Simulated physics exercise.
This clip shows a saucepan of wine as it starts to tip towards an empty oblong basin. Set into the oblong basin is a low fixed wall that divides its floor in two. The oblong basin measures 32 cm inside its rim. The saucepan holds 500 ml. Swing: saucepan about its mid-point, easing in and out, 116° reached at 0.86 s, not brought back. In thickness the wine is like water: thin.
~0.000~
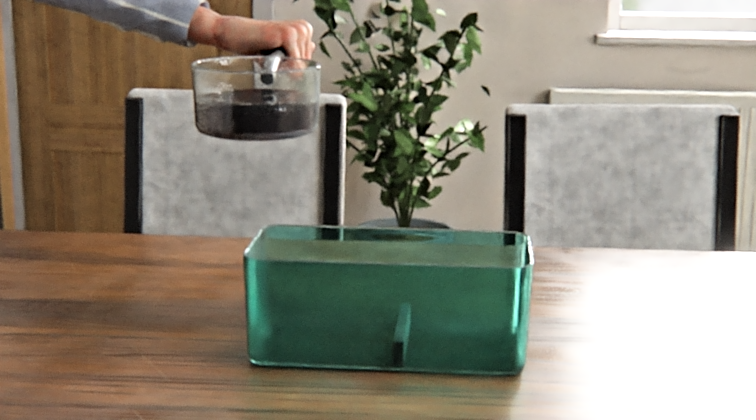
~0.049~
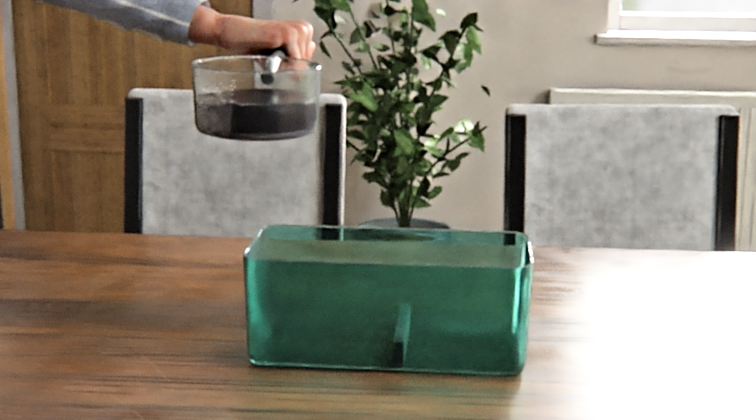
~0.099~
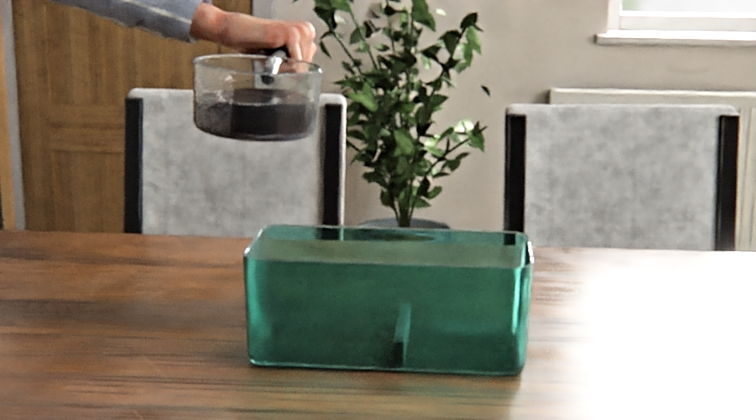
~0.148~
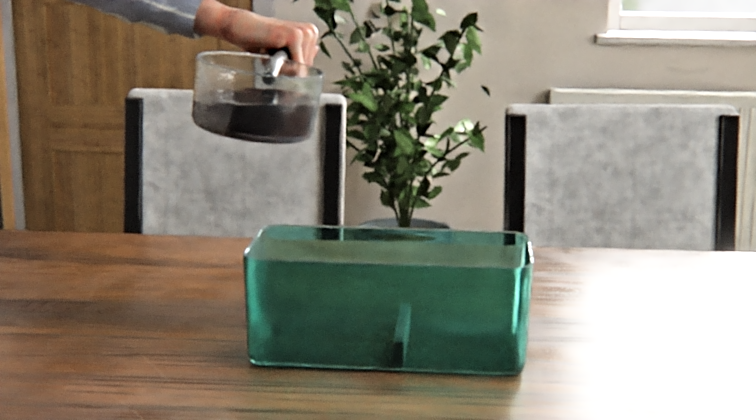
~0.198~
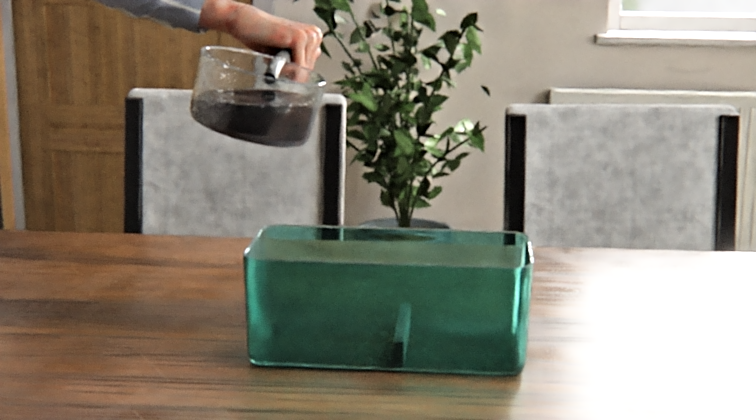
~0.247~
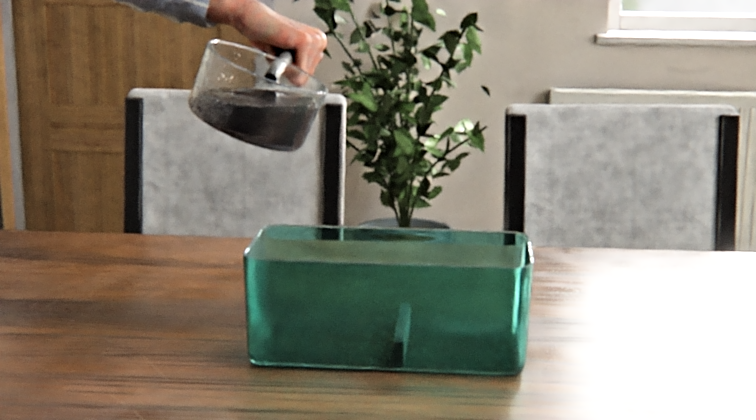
At the start, a hand holds a clear glass saucepan of dark liquid level above the left side of a green, see-through oblong basin on a wooden table. The hand then slowly tilts the saucepan, lowering its right side, gently at first and then more steeply.
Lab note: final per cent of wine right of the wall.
Approx. 10 %.
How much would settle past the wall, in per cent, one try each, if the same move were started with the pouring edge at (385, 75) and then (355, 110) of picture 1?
Respectively about 60 and 30 percent.
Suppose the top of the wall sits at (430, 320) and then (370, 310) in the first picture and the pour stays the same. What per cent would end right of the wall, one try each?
In order, 15 and 35 per cent.
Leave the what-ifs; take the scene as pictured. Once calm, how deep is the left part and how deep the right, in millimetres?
Depths at rest: Left around 20 mm, right around 2 mm.
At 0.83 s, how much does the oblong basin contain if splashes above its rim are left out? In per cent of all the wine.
The fraction sits near 80 in a hundred.
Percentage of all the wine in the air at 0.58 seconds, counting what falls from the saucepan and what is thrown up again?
Close to 46 in a hundred.
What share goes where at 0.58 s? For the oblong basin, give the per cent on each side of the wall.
Lab note: Left near 10, right near 0.
By 0.58 s the tilt is 88° and 44 per cent is still to pour, 9 is left of the wall and 0 right of it.
By 0.83 s the tilt is 116° and 5 per cent is still to pour, 76 is left of the wall and 3 right of it.
By 1.08 s the tilt is 116° and 0 per cent is still to pour, 88 is left of the wall and 9 right of it.
By 1.36 s the tilt is 116° and 0 per cent is still to pour, 88 is left of the wall and 10 right of it.
At rest 88 per cent lies left of the wall, 10 right of it and 2 outside.
